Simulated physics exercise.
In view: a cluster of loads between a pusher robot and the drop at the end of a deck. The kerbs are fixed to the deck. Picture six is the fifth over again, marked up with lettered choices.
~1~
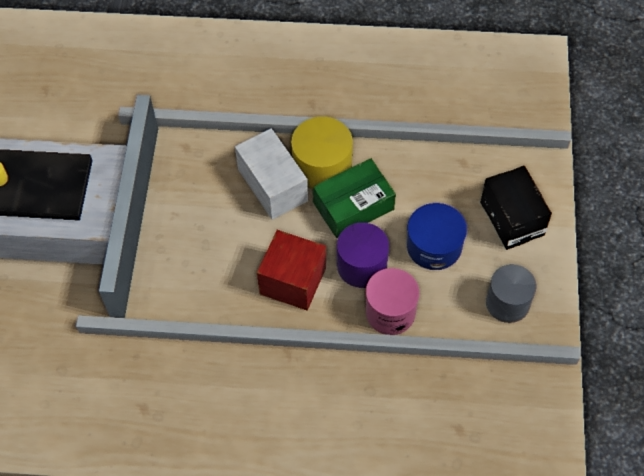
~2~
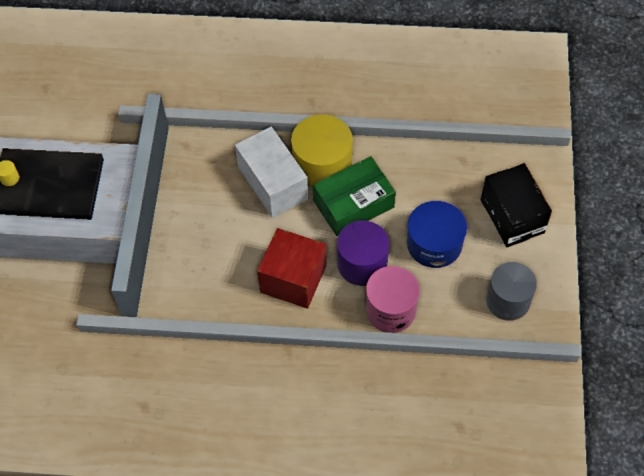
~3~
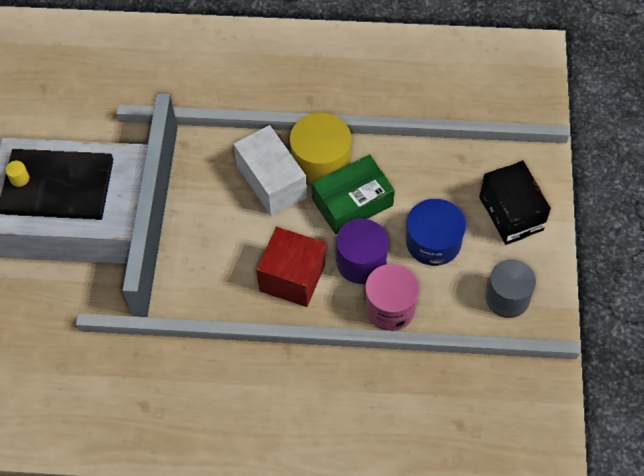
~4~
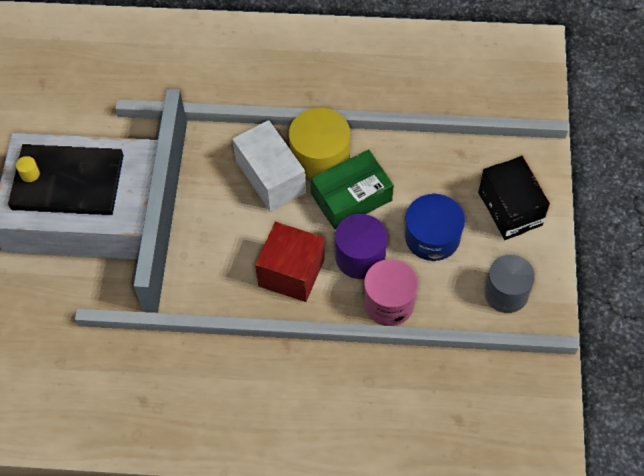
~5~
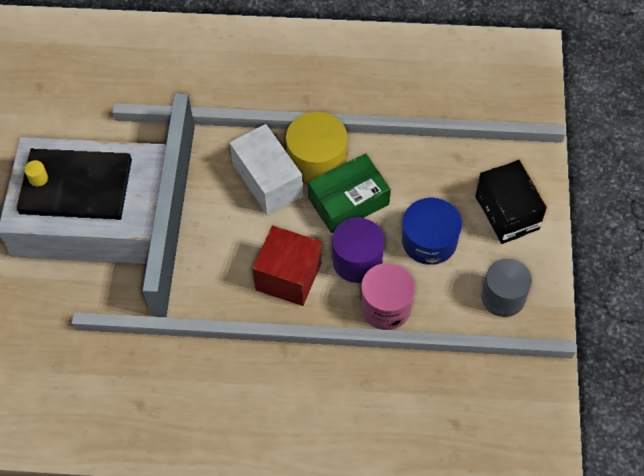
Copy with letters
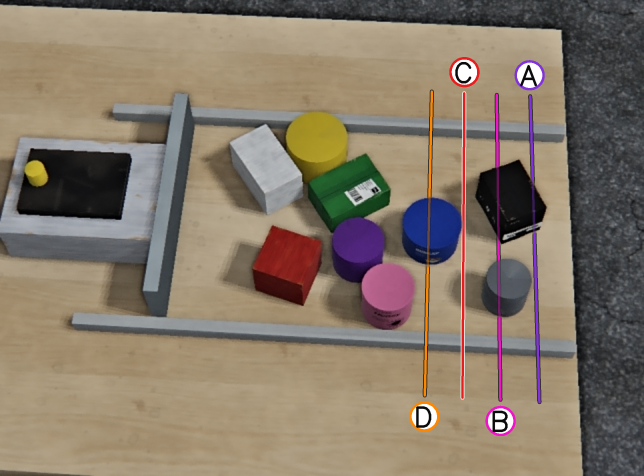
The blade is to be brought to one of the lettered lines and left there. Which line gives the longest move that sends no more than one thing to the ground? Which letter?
It should halt at D.
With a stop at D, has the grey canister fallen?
No.
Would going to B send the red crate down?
No.
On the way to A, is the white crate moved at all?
By then, yes.
On the marked copy, A at (534, 238); B at (498, 236); C at (463, 234); D at (429, 232).
Following D. Soon after the start, robot (177, 188); yellow canister (345, 147); red crate (296, 263).
Later, robot (269, 192); black box (518, 201); blue pail (478, 236).
In the end, robot (341, 196); black box (557, 193); grey canister (555, 308); none fallen.
As for the rest, A drops five; B drops five; C drops two.
